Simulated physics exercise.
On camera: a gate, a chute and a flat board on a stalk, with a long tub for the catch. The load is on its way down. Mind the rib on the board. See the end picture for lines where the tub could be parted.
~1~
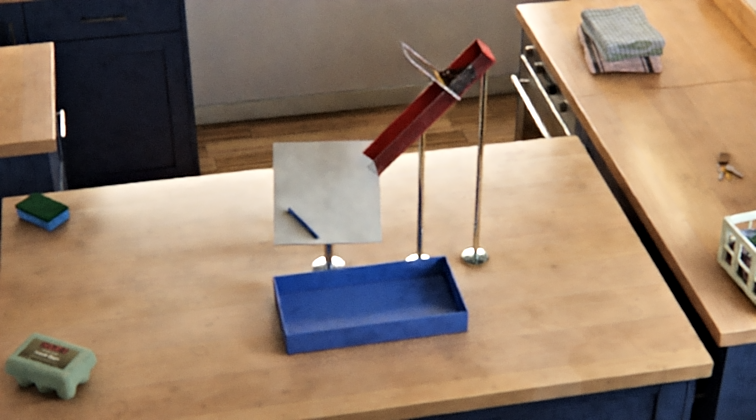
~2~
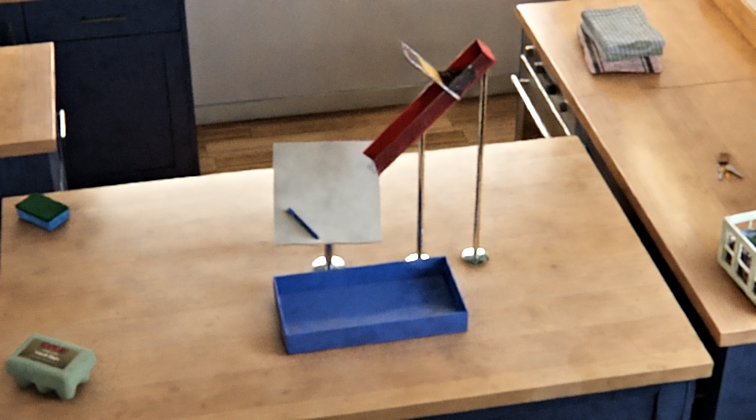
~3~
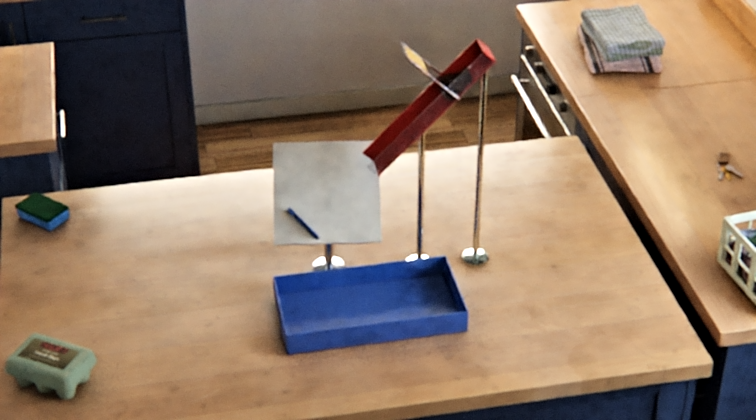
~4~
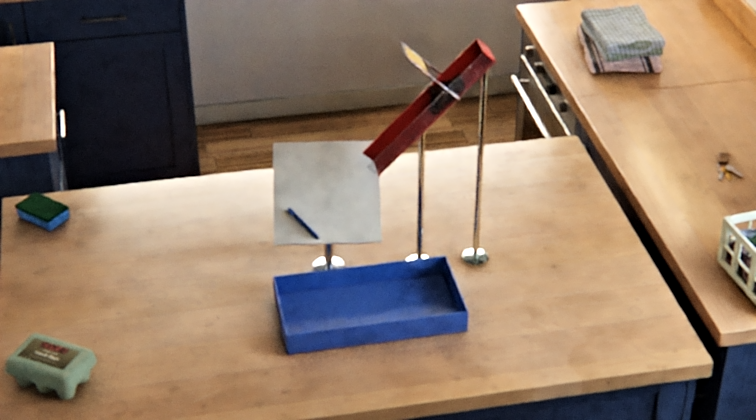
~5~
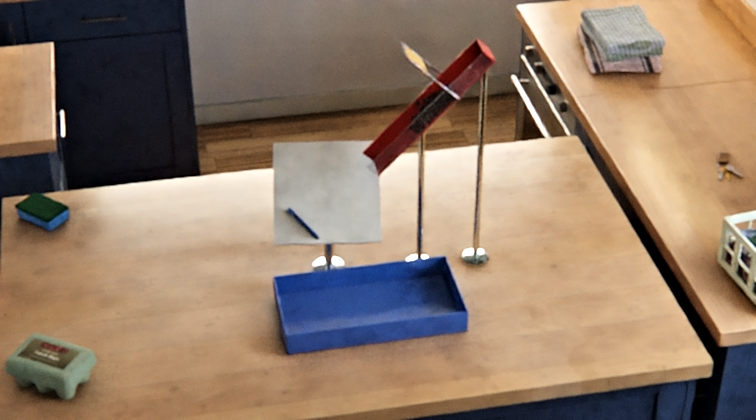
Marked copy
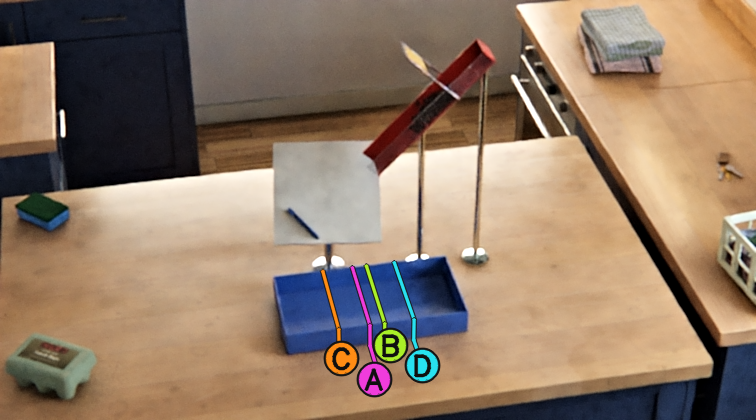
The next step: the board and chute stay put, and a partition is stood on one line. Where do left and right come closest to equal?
Use line C.
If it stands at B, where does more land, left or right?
The left side.
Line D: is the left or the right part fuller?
The left side.
On the marked copy, line A crosses the front rim at (369, 324); line B crosses the front rim at (384, 322); line C crosses the front rim at (338, 328); line D crosses the front rim at (413, 318).
With A, of what is caught, all but a few on the left of the divider, only a few on the right.
With B, of what is caught, all but a few on the left of the divider, a small share on the right.
With C, of what is caught, close to a third on the left of the divider, close to two thirds on the right.
With D, of what is caught, the whole lot on the left of the divider, none at all on the right.
